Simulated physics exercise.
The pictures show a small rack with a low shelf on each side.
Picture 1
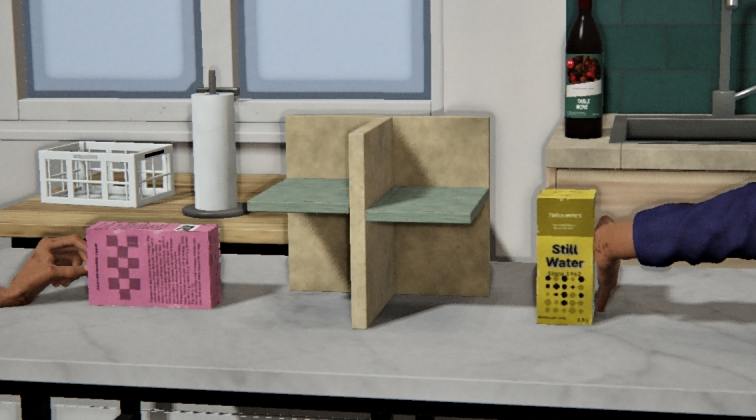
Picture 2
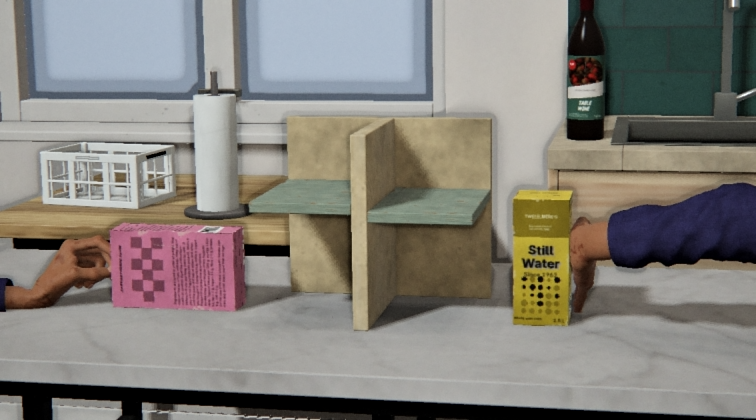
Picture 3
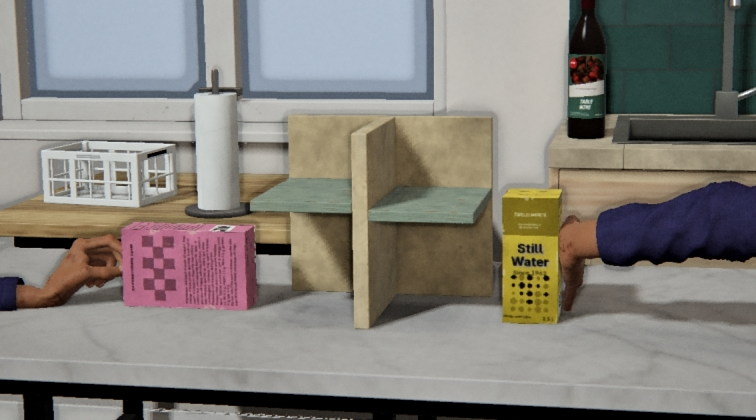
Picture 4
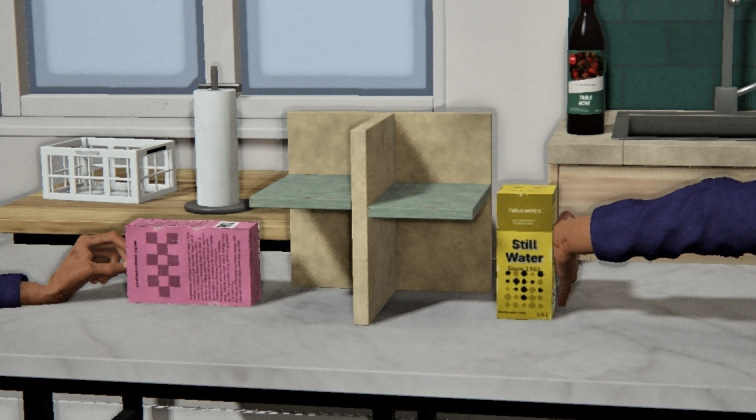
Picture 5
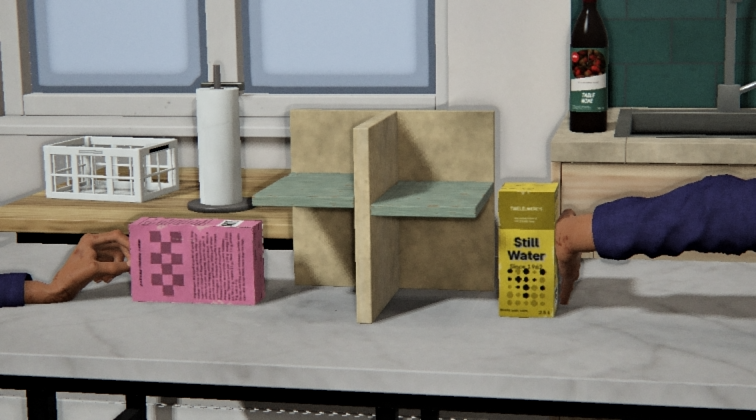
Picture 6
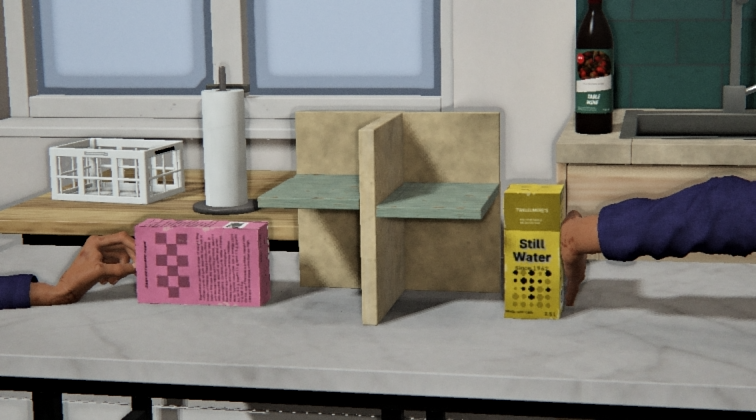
Two hands slide a pink packet and a yellow carton inward toward a small rack.
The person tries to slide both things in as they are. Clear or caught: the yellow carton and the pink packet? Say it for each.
The yellow carton is too tall; the pink packet clears the shelf.
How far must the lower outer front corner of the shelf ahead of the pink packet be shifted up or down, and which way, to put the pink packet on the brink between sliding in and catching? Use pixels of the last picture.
Roughly 32 pixels down.
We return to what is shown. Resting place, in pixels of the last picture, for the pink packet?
At about (305, 265).
Then, 0.32 s on from there, yellow carton sliding up to the opening near (519, 251); pink packet sliding up to the opening near (226, 263).
Then, 0.62 s on from there, yellow carton stopped at the opening near (519, 251); pink packet part of the way in near (271, 265).
In the end, the yellow carton stops at the shelf, near (519, 251); the pink packet goes under, near (305, 265).
